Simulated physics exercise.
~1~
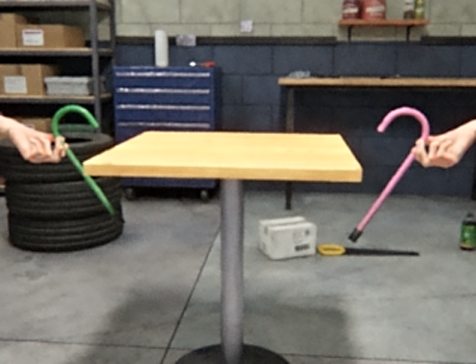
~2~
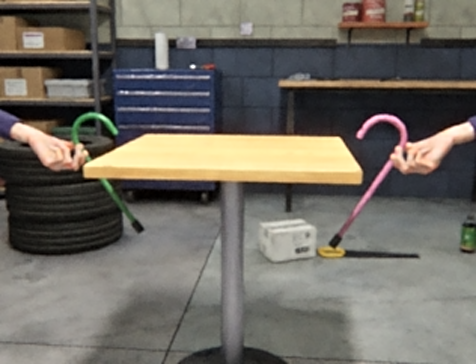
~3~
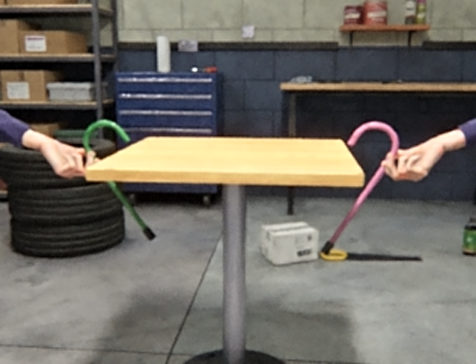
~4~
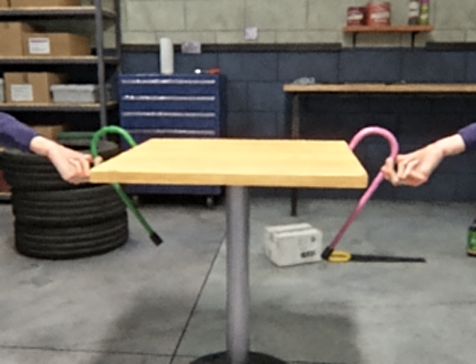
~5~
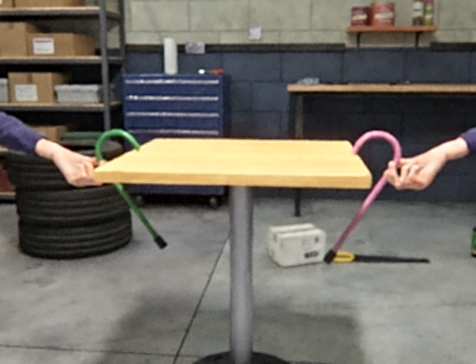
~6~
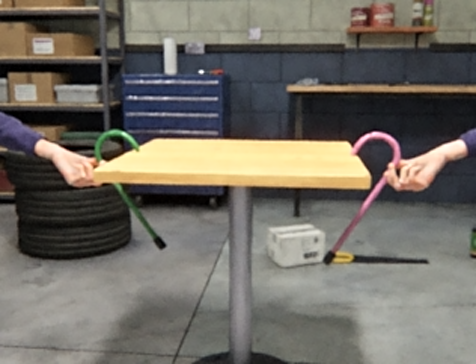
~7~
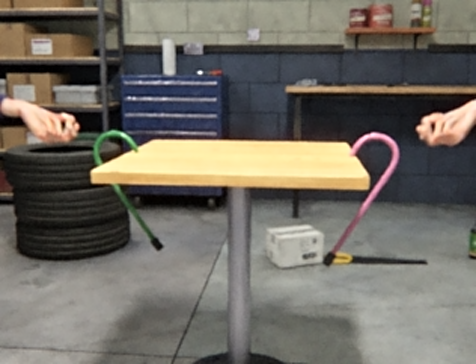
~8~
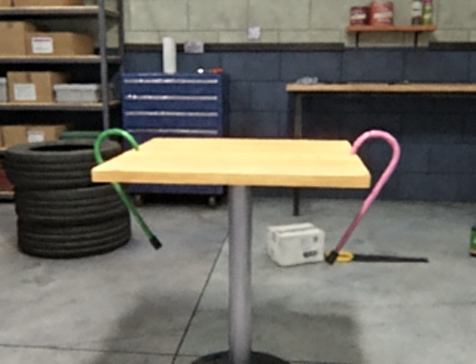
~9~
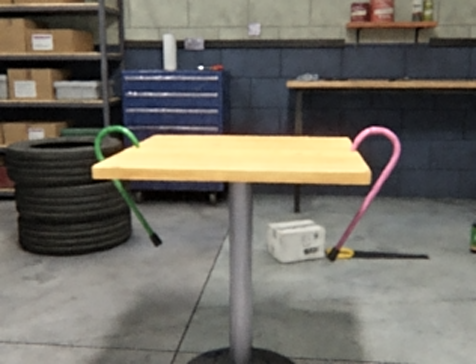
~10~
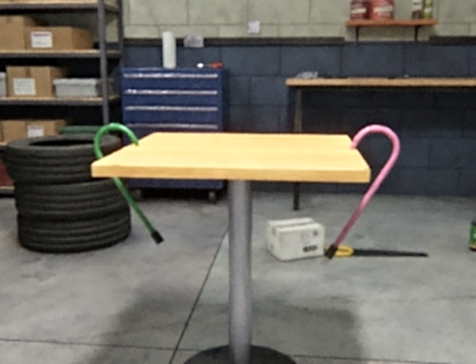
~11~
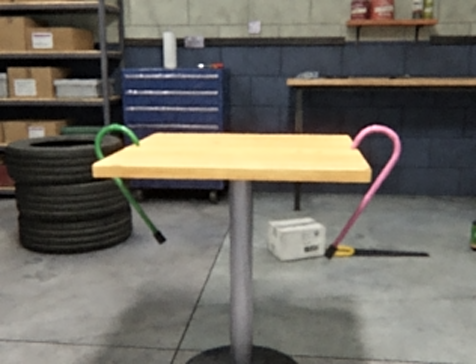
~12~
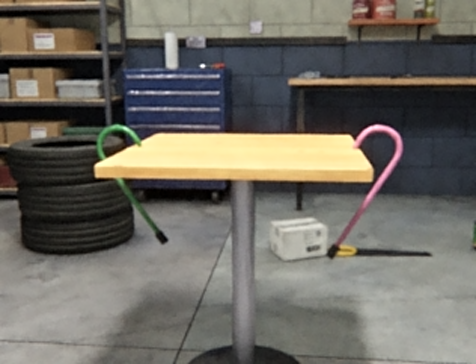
A green cane on the left and a pink cane on the right, each held by a hand, move inward toward a square wooden table in a workshop with stacked tires and a blue tool chest behind. The hands bring the curved handles to opposite edges of the tabletop and settle the hooked ends on it. They hold the canes there briefly, the shafts slanting down beside the table. Then both hands let go, draw back and leave the view. Neither cane slips off, and both stay hanging from the table's edges, green at left and pink at right.
